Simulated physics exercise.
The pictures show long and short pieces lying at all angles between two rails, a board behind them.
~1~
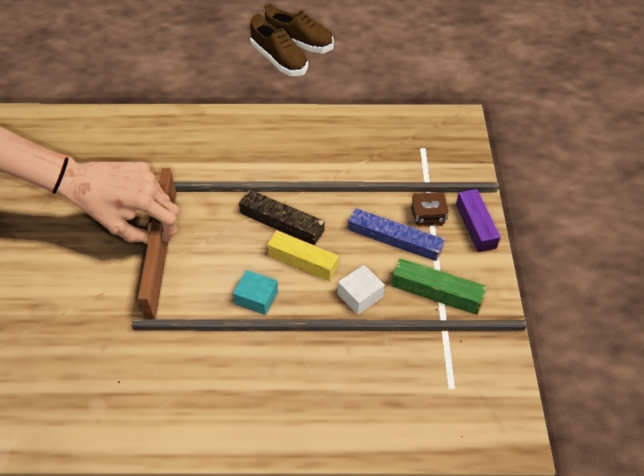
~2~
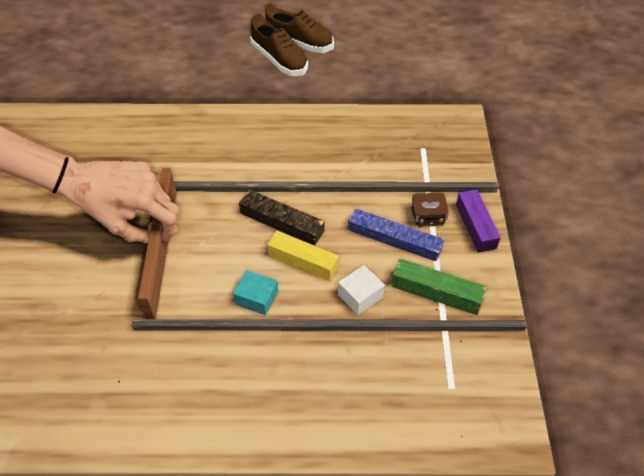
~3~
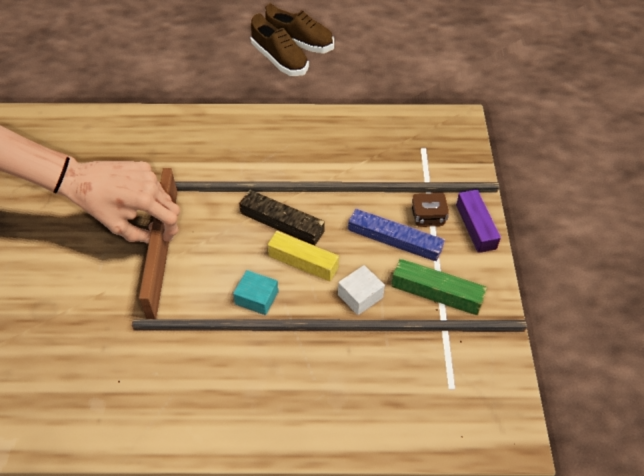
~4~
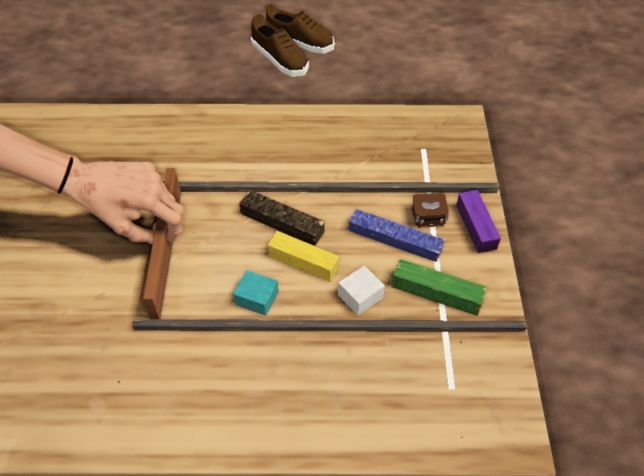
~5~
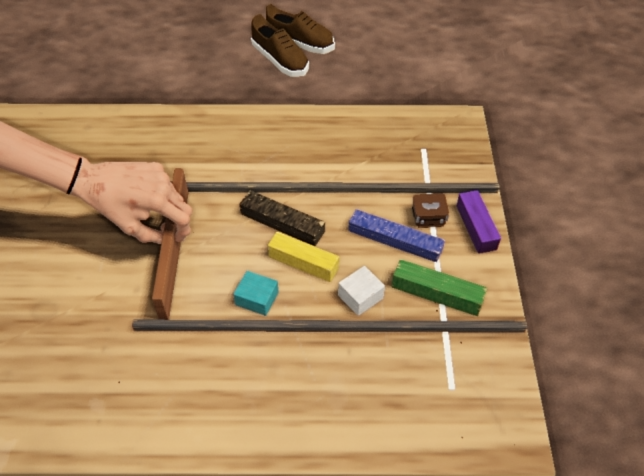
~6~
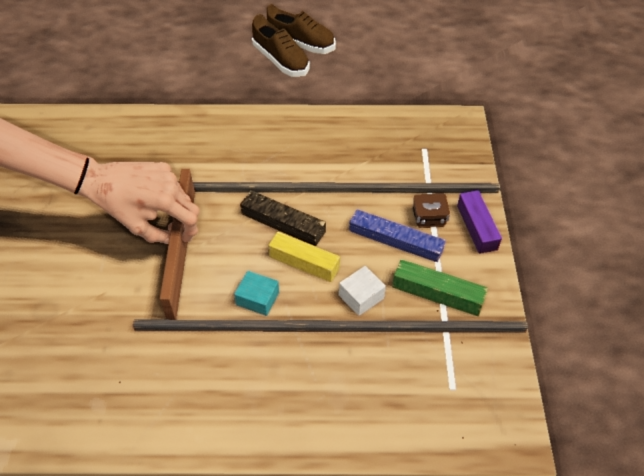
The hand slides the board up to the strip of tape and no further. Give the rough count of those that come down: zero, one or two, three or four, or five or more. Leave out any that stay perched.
The number that fall off is one or two.
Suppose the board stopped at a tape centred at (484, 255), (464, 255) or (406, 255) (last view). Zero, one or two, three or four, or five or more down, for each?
Taking them in turn, five or over; either three or four; none at all.
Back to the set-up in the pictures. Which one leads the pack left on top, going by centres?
The brown case ends nearest.
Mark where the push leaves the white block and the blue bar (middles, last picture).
First (497, 305), then (482, 222).
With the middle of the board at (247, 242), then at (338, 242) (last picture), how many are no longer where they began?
The counts are 2 and 6.
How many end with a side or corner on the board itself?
In contact: 3.
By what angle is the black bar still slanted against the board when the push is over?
Some 35 degrees.
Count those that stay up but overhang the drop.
Overhanging: 2.
A little later, none off yet; purple stick at rest near (479, 222); brown case at rest near (430, 212); green bar at rest near (439, 287).
Next, none off yet; purple stick at rest near (479, 222); brown case moving near (435, 209); green bar shifted a little near (468, 292).
When it is over, the number that fall off is one or two; down, green bar and purple stick.
